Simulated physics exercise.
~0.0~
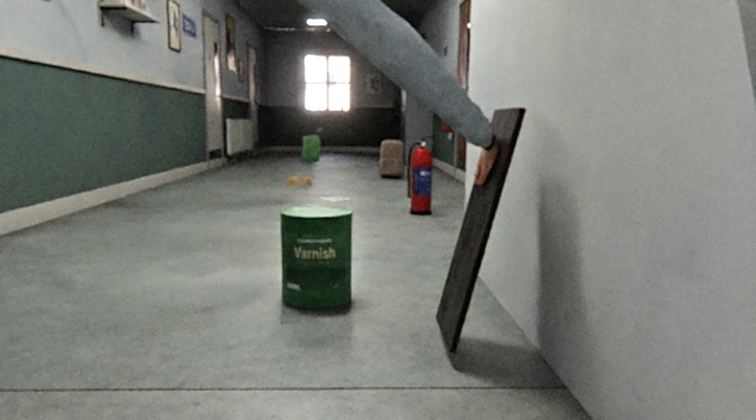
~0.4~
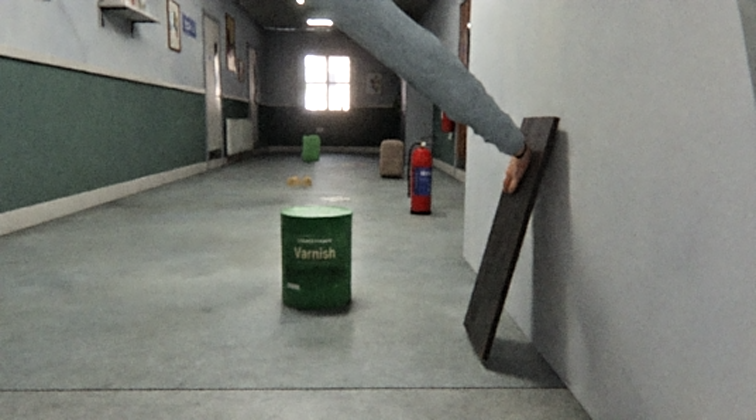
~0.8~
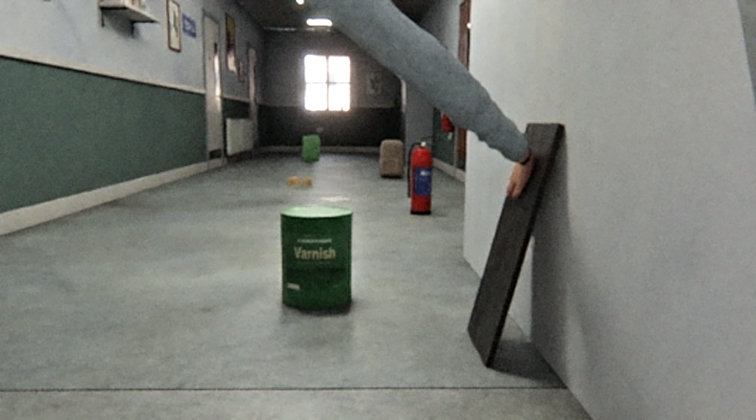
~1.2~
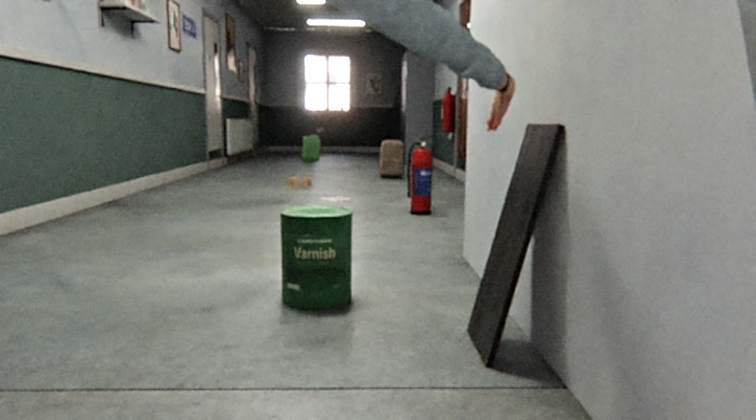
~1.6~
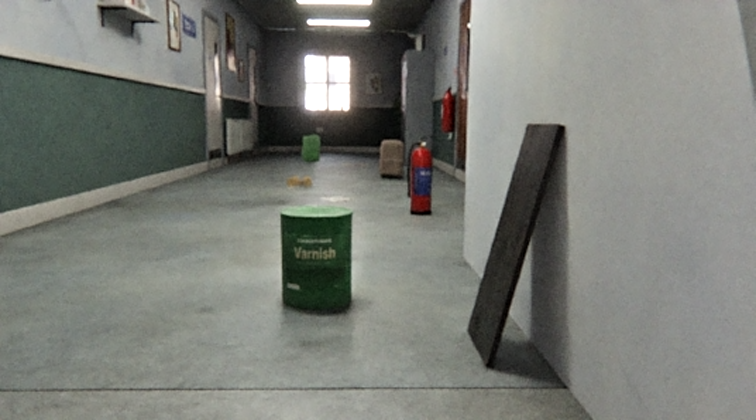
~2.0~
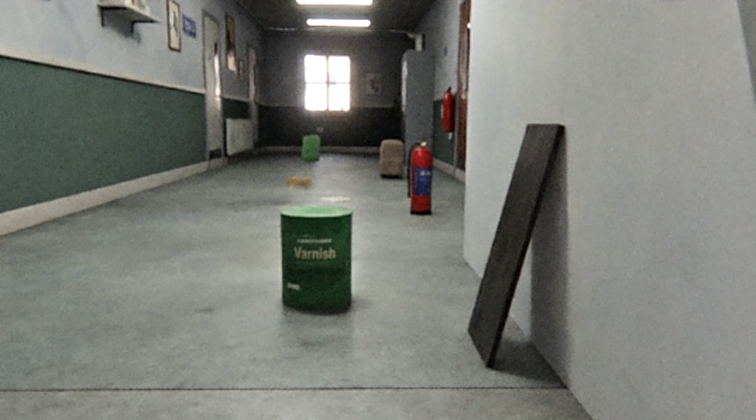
We see a hand move a black board to the right and lean it against a pale corridor wall, near a green pail of varnish. The hand lets go and draws back out of view, and the board stays leaning while the pail remains in place.
